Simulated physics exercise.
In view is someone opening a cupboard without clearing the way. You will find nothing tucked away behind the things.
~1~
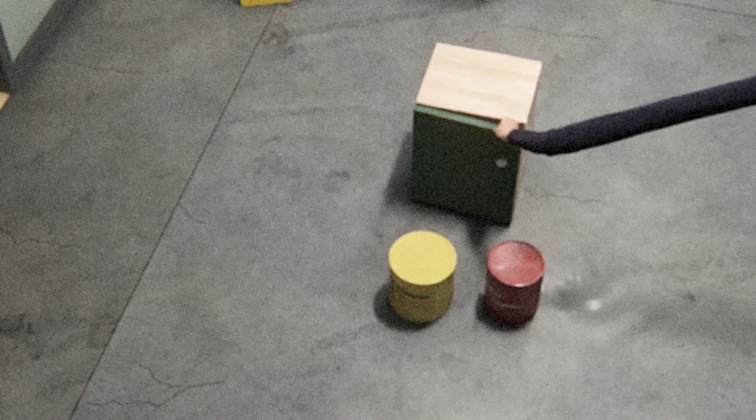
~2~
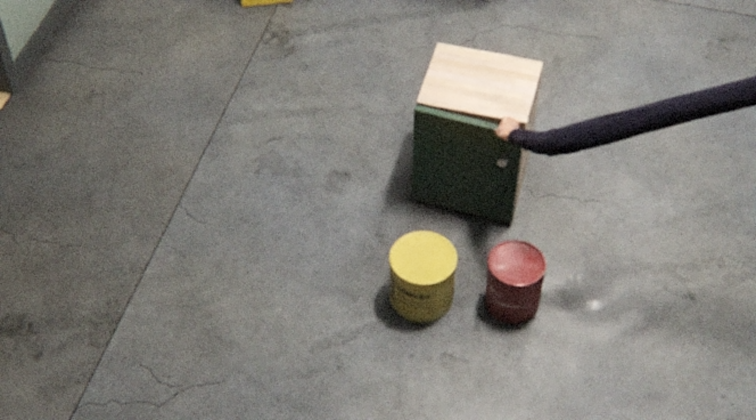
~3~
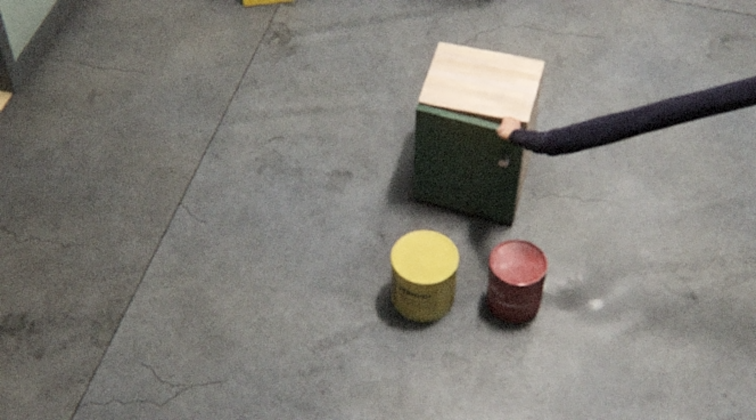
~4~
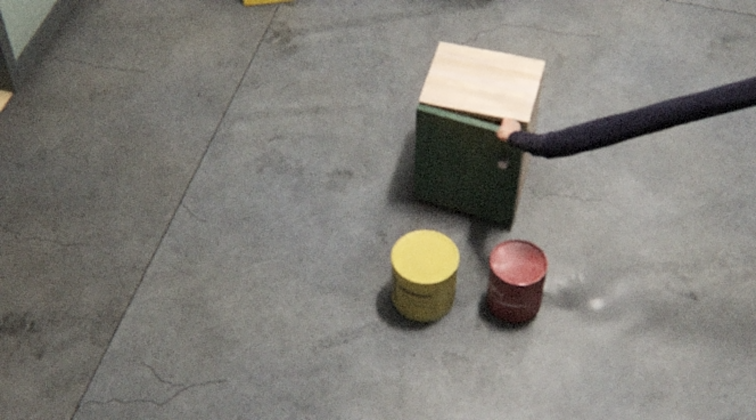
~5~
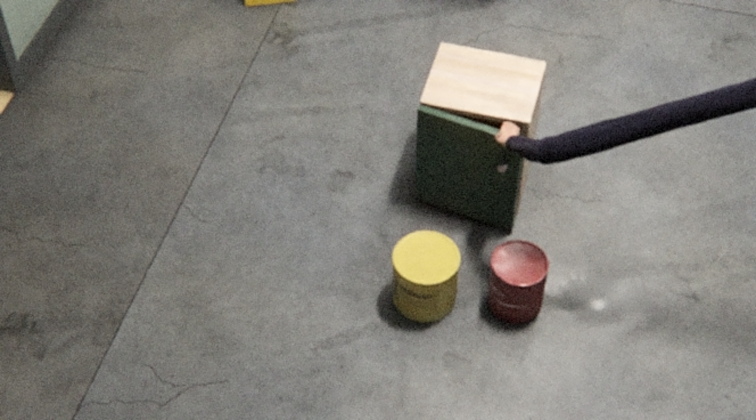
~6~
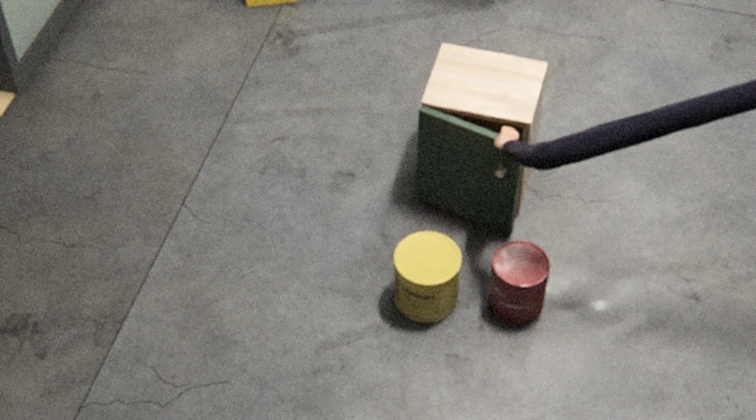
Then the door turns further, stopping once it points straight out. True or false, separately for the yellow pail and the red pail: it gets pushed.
Yellow pail - true, red pail - false.
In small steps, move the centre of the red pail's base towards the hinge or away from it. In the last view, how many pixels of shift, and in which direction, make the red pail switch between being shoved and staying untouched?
Move it left about 24 pixels and it flips.
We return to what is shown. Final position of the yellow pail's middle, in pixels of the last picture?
It ends up close to (405, 291).
Then, 1.06 s after the last picture, door 60° open; yellow pail moved a little near (422, 280); red pail at rest near (519, 283).
Then, 1.22 s after the last picture, door 67° open; yellow pail moved a little near (413, 285); red pail at rest near (519, 283).
Then, 1.38 s after the last picture, door 75° open; yellow pail moved a little near (406, 290); red pail at rest near (519, 283).
At rest, the yellow pail is pushed along, near (404, 291); the red pail remains where it is, near (519, 283).
